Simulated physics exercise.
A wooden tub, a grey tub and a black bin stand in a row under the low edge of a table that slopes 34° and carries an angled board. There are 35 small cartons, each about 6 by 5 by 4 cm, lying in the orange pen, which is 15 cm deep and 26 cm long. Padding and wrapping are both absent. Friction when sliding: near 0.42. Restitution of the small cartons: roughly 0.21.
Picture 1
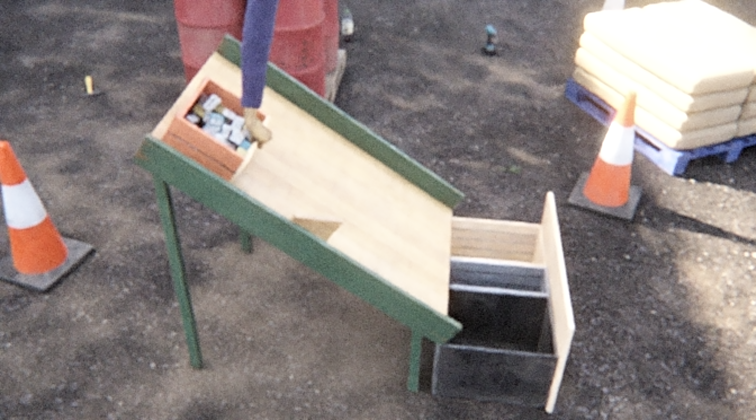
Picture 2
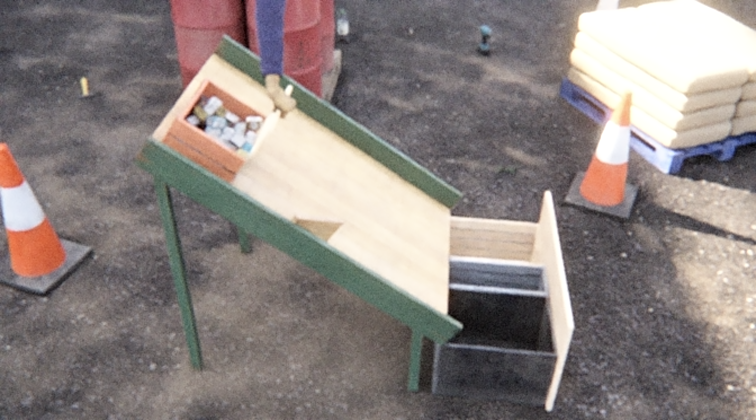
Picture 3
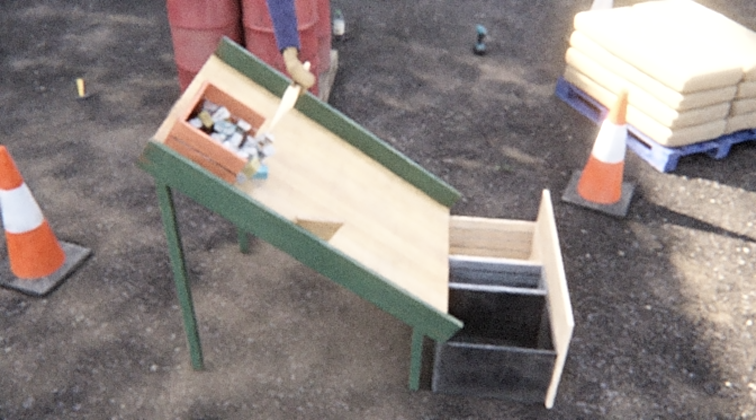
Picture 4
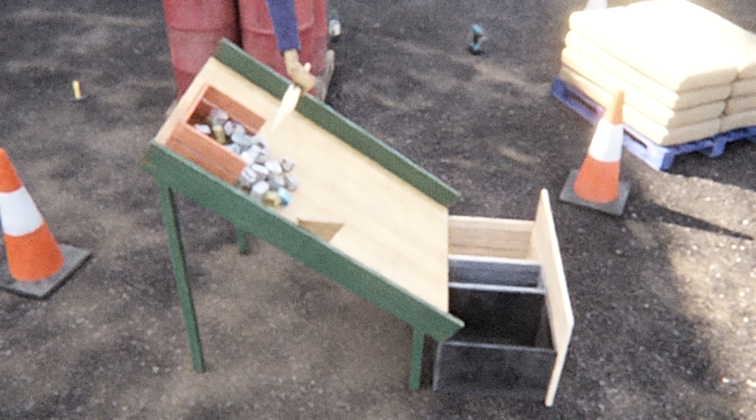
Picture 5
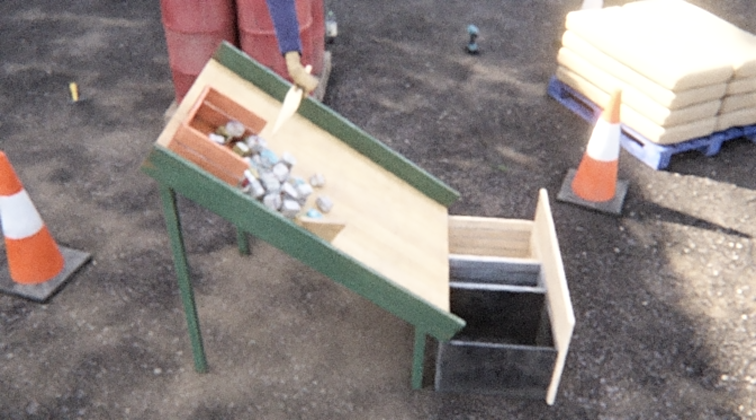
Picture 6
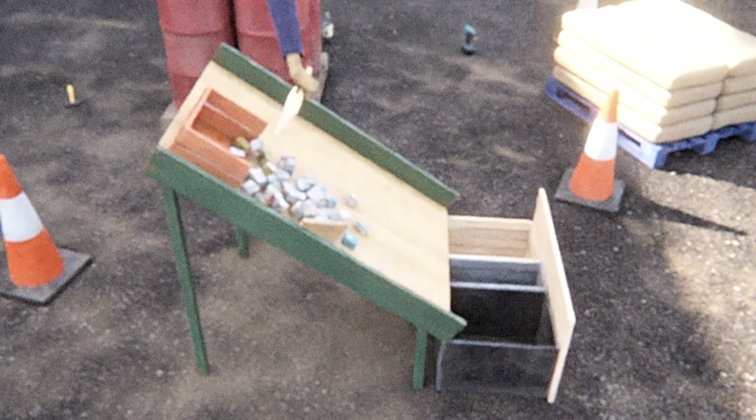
A gloved hand lifted the gate of an orange pen at the top of a sloping table, and the small cartons inside slid out and spread down the board toward the angled piece.
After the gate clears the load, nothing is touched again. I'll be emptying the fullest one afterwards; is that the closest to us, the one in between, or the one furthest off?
I expect the one up front to get the most.
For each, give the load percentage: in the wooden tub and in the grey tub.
About 0 and 35 per cent.
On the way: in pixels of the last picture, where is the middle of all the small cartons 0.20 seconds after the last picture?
The middle of the load sits near (343, 219).
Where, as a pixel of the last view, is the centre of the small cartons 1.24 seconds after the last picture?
The middle lies close to (520, 341).
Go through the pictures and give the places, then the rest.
In the first frame (we follow the rim corner now nearest the camera; the camera moves round a little), orange pen at (181, 118); wooden tub at (544, 266); nothing out yet.
Orange pen at (182, 120), in the second frame.
Orange pen at (183, 122); 6 out, the lowest carton at (256, 166), in the third frame.
Orange pen at (184, 124); 15 out, the lowest carton at (291, 182), in the fourth frame.
Orange pen at (187, 126); 26 out, the lowest carton at (324, 203), in the fifth frame.
Orange pen at (189, 128); wooden tub at (540, 261); 31 out, the lowest carton at (362, 226), in the sixth frame.
Then, 0.20 s after the last picture, 35 on the slope.
Then, 0.45 s after the last picture, 2 in the grey tub, 4 in the black bin, 26 on the slope and 3 in the air.
Then, 0.79 s after the last picture, 11 in the grey tub, 16 in the black bin, 4 on the slope and 4 in the air.
Outcome (1.24 s after the last picture), 13 in the grey tub and 22 in the black bin.
